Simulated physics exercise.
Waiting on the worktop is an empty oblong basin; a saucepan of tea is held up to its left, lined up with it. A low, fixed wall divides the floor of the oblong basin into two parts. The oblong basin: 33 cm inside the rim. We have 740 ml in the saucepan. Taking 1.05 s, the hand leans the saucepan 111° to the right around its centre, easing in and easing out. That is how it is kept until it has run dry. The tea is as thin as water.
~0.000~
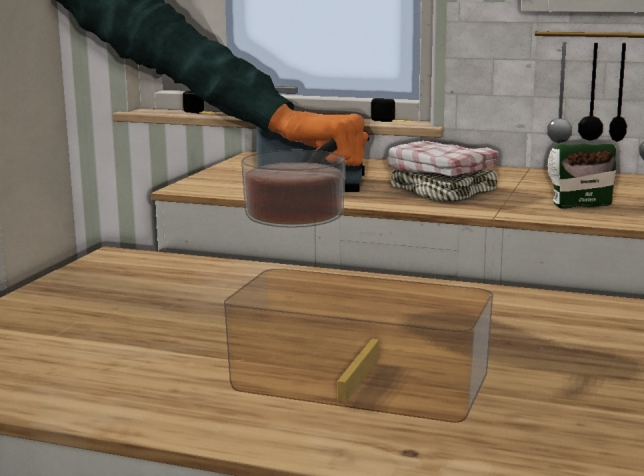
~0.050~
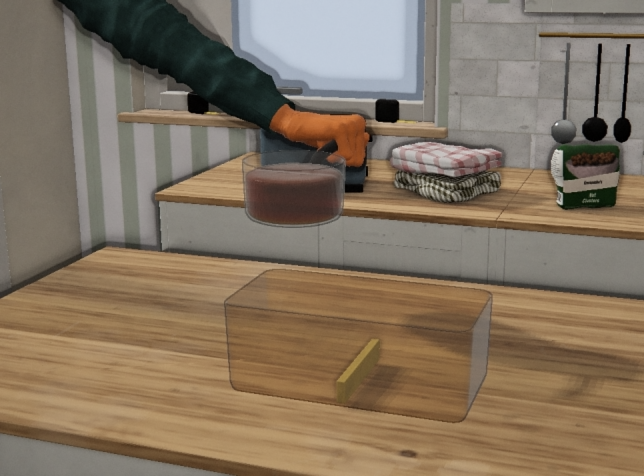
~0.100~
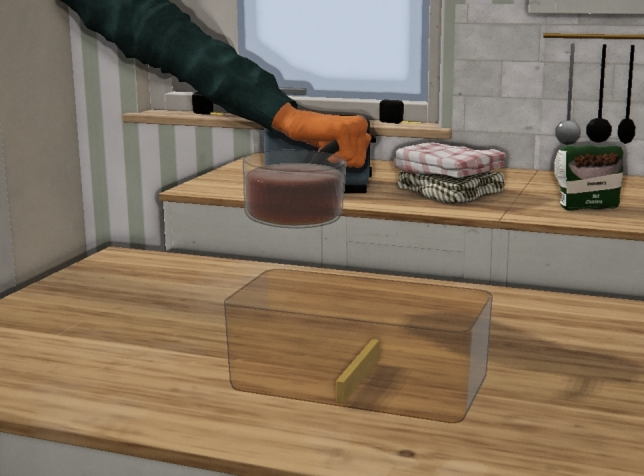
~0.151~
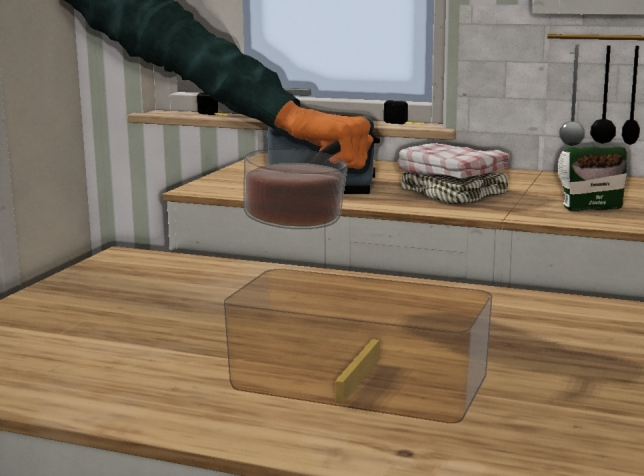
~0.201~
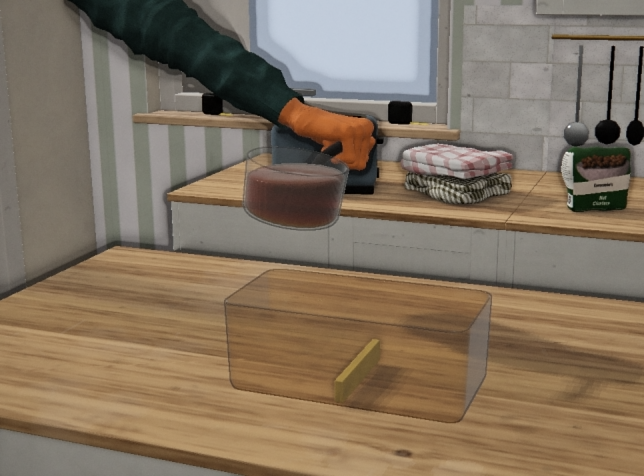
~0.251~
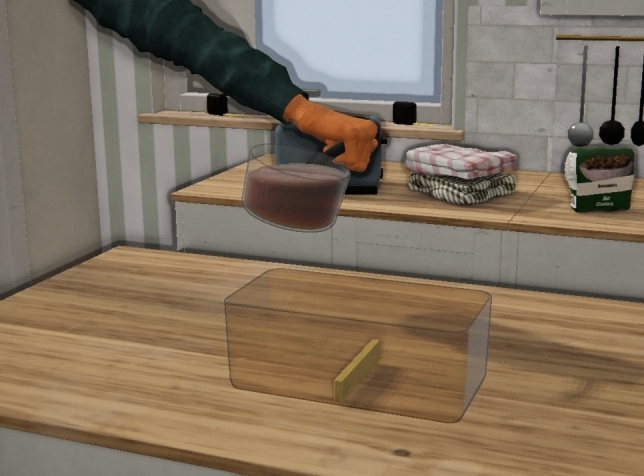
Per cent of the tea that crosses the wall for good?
79 per cent.
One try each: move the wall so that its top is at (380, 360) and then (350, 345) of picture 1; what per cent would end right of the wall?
Around 65 and 95 percent, in that order.
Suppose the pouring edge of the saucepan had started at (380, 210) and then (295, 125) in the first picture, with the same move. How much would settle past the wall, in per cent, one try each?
It comes to 90 per cent, and then 45 per cent.
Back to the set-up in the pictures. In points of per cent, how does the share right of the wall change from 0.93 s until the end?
The amount climbs by around 7.
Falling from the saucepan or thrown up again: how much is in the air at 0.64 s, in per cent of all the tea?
Some 34 % is the figure.
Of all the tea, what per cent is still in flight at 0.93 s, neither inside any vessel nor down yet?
Something like 10 per cent is in the air then.
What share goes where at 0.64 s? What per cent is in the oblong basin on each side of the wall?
I'd say some 0 on the left and some 12 on the right.
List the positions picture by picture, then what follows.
In the first picture, tilt 0°; pouring edge (342, 164); surface from (251, 170) to (341, 175); the oblong basin's rim runs from (246, 287) to (483, 312); the wall's top is at (360, 360).
In the second picture, tilt 1°; pouring edge (342, 165); surface from (251, 170) to (341, 176).
In the third picture, tilt 2°; pouring edge (342, 167); surface from (252, 169) to (341, 176).
In the fourth picture, tilt 6°; pouring edge (343, 170); surface from (253, 169) to (342, 177).
In the fifth picture, tilt 10°; pouring edge (345, 174); surface from (254, 169) to (343, 177).
In the sixth picture, tilt 15°; pouring edge (346, 179); surface from (254, 170) to (344, 178).
By 0.64 s the tilt is 74° and 53 per cent is still to pour, 0 is left of the wall and 13 right of it.
By 0.93 s the tilt is 107° and 8 per cent is still to pour, 10 is left of the wall and 72 right of it.
By 1.23 s the tilt is 111° and 0 per cent is still to pour, 18 is left of the wall and 80 right of it.
By 1.55 s the tilt is 111° and 0 per cent is still to pour, 20 is left of the wall and 79 right of it.
At rest 20 per cent lies left of the wall, 79 right of it and 1 outside.
